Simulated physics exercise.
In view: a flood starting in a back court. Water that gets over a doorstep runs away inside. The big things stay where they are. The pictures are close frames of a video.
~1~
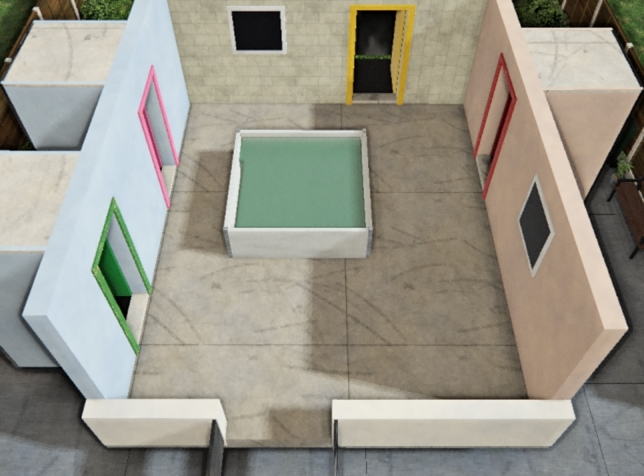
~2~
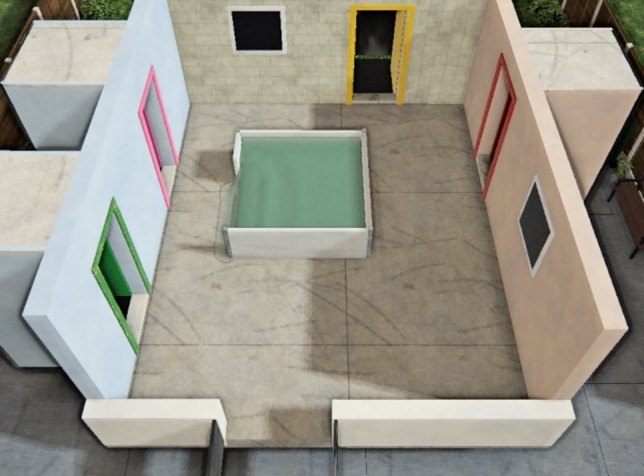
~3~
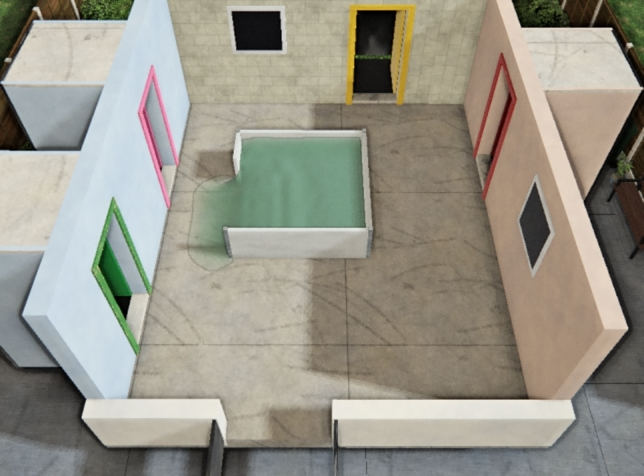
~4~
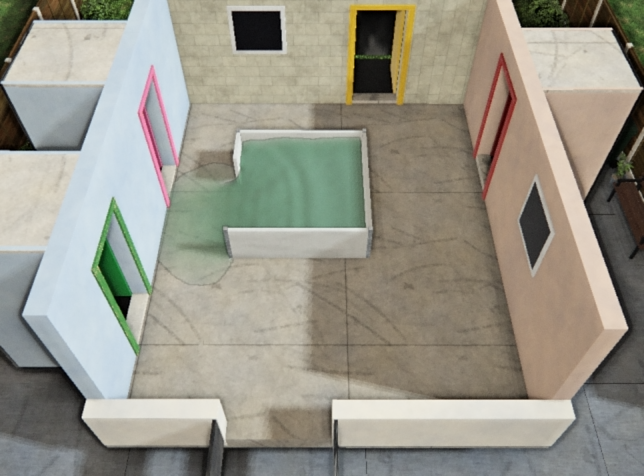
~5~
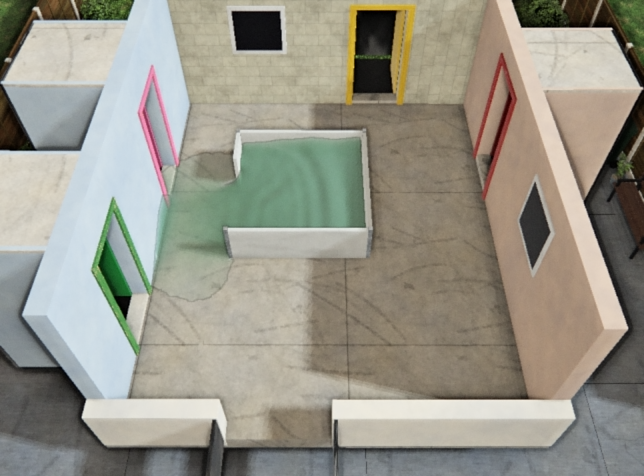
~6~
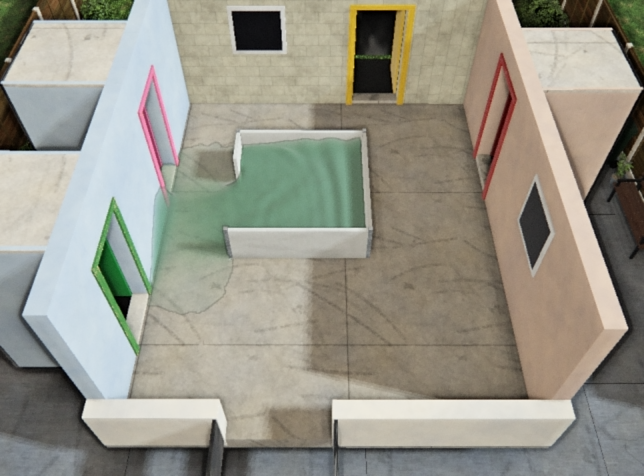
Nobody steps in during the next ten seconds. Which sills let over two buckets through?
The yellow door holds within the limit; the pink door floods; the green door floods; the red door holds within the limit.
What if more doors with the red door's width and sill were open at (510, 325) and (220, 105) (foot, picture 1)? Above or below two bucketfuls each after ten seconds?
One after the other: Takes less, is over.
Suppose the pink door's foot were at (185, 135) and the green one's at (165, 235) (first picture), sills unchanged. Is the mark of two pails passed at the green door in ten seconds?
My reading: The green one floods.
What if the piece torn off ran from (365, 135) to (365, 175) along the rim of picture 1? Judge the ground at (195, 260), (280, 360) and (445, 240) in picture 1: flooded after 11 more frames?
In that order: No water, dry, under water.
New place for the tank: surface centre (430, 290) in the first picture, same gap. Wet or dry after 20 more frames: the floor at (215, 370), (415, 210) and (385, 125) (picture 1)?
As listed: Covered, clear, not flooded.
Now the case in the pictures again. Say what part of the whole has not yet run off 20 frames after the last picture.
Roughly 82 per cent.
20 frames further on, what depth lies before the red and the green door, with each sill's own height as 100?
Roughly 0 per cent, then 170 per cent.
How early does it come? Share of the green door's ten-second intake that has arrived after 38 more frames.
About 90 per cent.
A moment on, water covers 15 % of the floor; the yellow door not reached, the pink door far over two buckets in, the green door wet at the sill, nothing in, the red door not reached.
Next, water covers 30 % of the floor; the yellow door not reached, the pink door far over two buckets in, the green door under two buckets in, the red door not reached.
Then, water covers 45 % of the floor; the yellow door wet at the sill, nothing in, the pink door far over two buckets in, the green door over two buckets in, the red door not reached.
Later, water covers 85 % of the floor; the yellow door wet at the sill, nothing in, the pink door far over two buckets in, the green door over two buckets in, the red door wet at the sill, nothing in.
In the end, water covers 95 % of the floor; the yellow door wet at the sill, nothing in, the pink door far over two buckets in, the green door over two buckets in, the red door wet at the sill, nothing in.
